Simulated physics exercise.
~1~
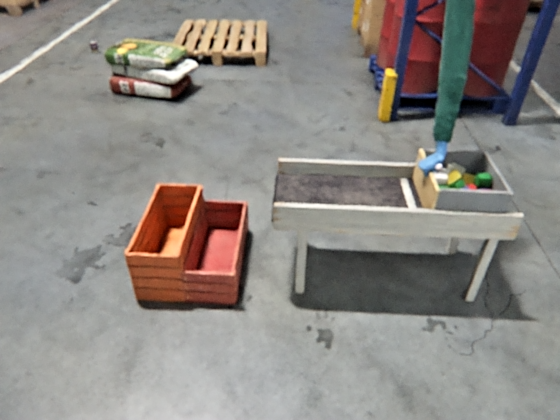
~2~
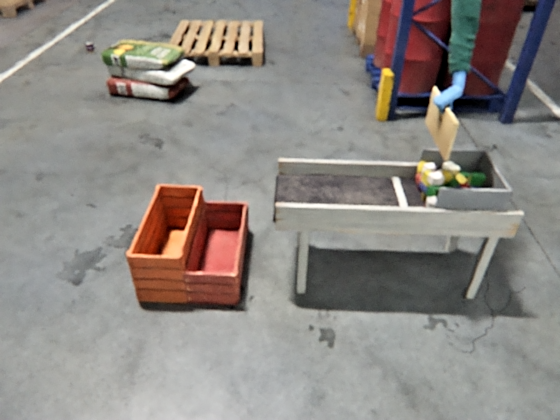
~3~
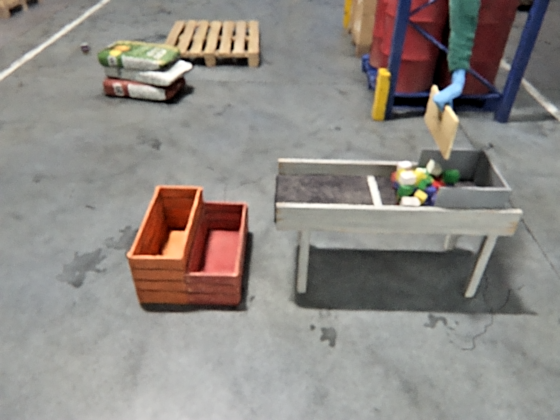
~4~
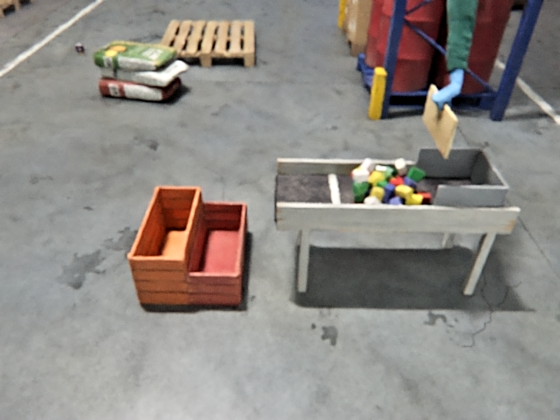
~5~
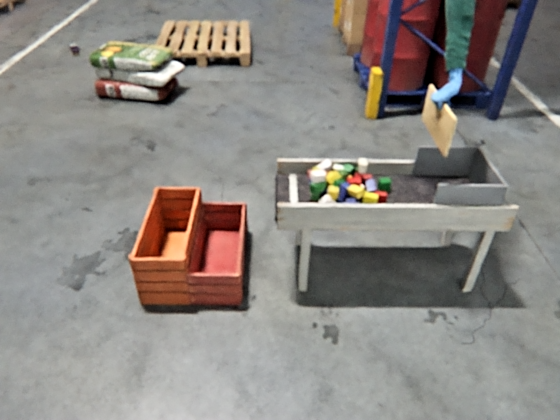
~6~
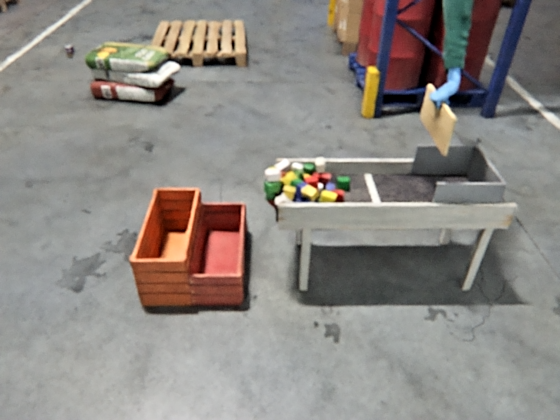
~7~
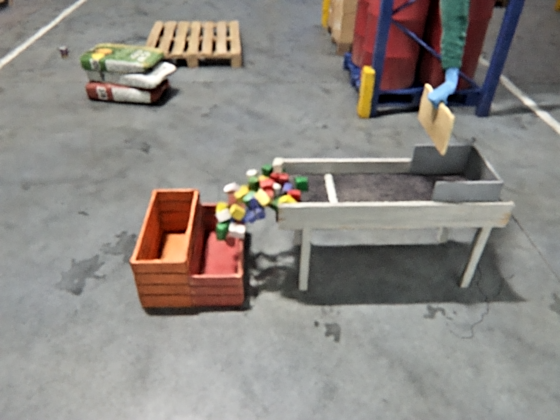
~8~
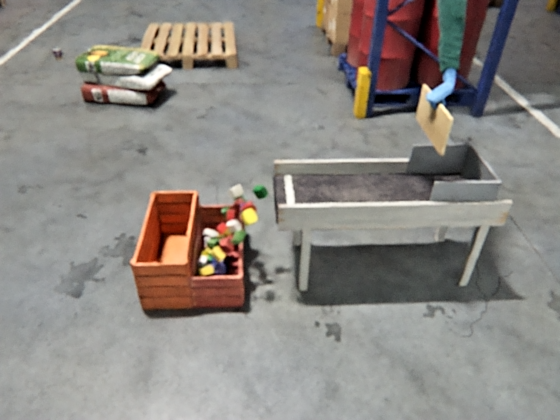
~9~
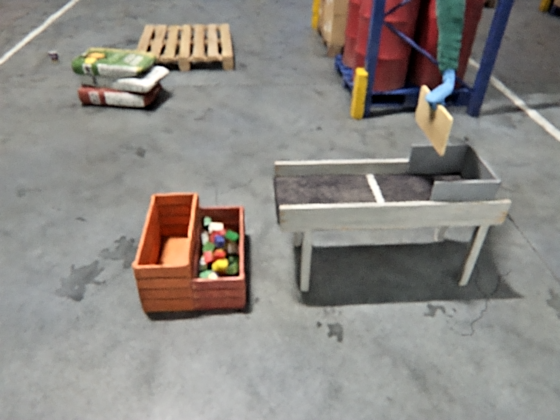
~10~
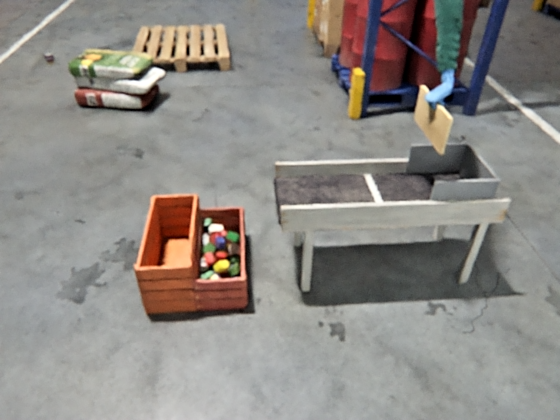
Colourful toy bricks ride the belt left after a gloved hand lifts the gate, filling the red bin.
